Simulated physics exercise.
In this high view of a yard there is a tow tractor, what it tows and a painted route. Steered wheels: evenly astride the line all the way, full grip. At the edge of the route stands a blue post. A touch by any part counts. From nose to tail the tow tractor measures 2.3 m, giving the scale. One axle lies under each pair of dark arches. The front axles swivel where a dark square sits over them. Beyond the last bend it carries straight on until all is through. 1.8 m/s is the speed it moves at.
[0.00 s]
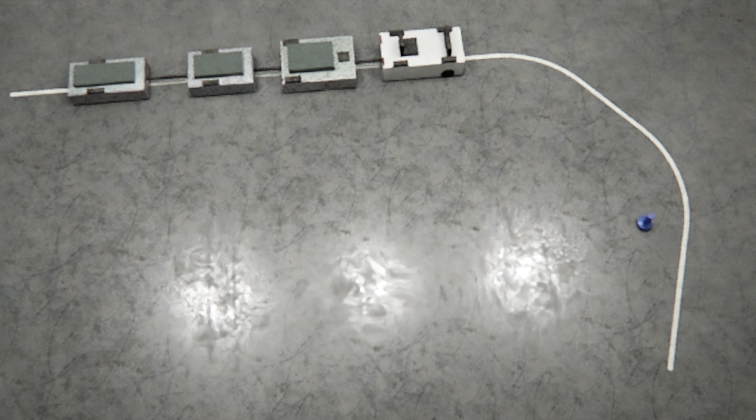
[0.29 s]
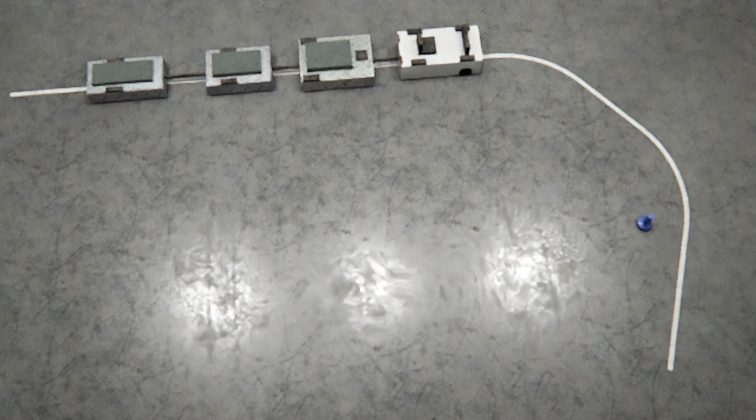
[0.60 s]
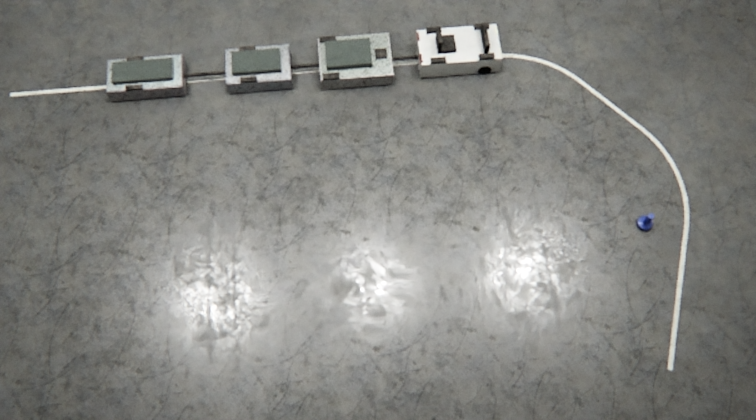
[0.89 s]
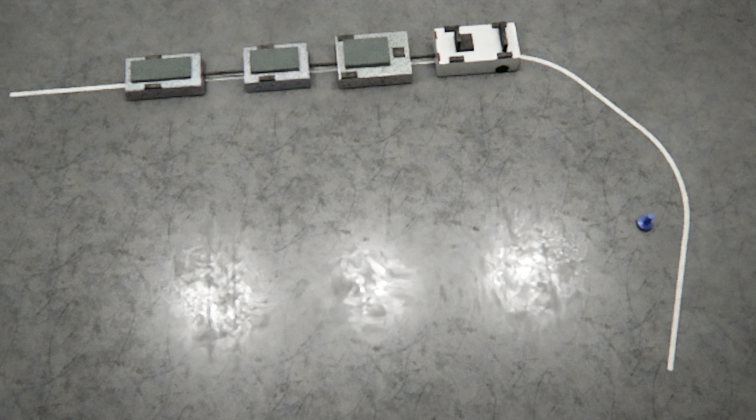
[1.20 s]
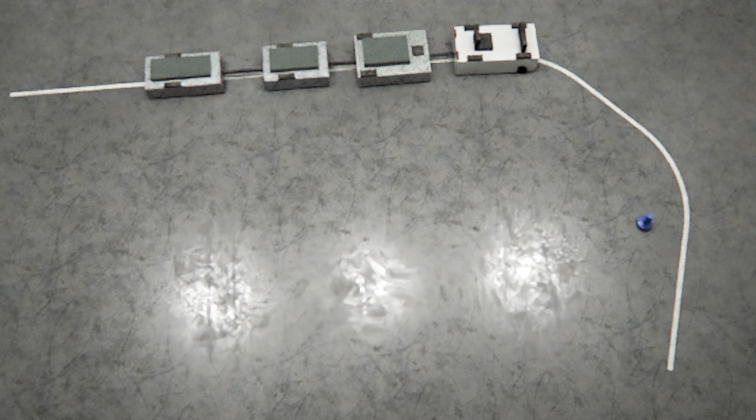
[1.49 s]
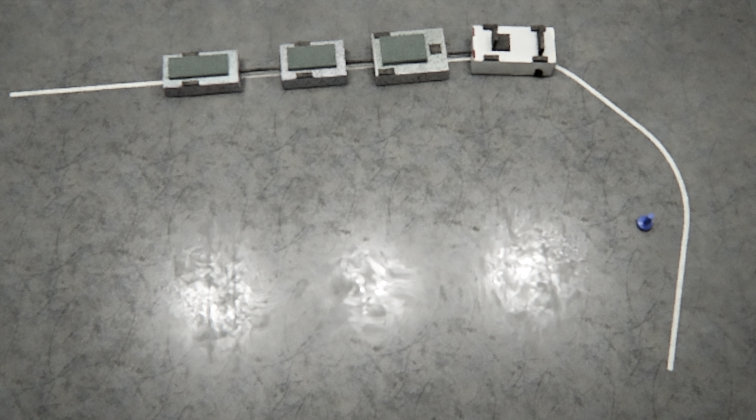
A white tow tractor pulled three grey trailers rightward along a pale painted line on a grey floor, then began turning slightly where the line curved downward, with a small blue post standing farther along.
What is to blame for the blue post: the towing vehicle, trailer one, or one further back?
Blame the trailer right behind it.
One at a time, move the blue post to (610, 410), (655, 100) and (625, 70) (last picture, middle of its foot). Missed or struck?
The first place gets no contact, the second no contact, the third no contact.
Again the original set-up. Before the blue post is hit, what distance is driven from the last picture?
The touch comes after about 10.0 m of further driving.
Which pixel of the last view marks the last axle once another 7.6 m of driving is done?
Near (430, 54).
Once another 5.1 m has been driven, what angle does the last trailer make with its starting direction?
Around 0 degrees.
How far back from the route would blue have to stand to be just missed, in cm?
Estimate - blue: Some 75.
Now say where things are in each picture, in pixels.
The first frame shows nose (457, 45); last axle (96, 76); still straight; blue (646, 221); 3 trailers.
The second frame shows nose (475, 43); last axle (115, 75); still straight.
The third frame shows nose (494, 42); last axle (135, 73); still straight.
The fourth frame shows nose (512, 40); last axle (153, 72); still straight.
The fifth frame shows nose (531, 41); last axle (173, 70); turned 3°.
The sixth frame shows nose (549, 45); last axle (190, 69); turned 7°; blue (646, 221).
By 5.5 s, the last axle is at (421, 54) of the last picture, 15 cm off the line.
By 7.0 s, the last axle is at (497, 65) of the last picture, 70 cm off the line; the first trailer has hit blue.
By 13.6 s, the last axle is at (666, 387) of the last picture, 25 cm off the line; 1 of 1 struck in all.
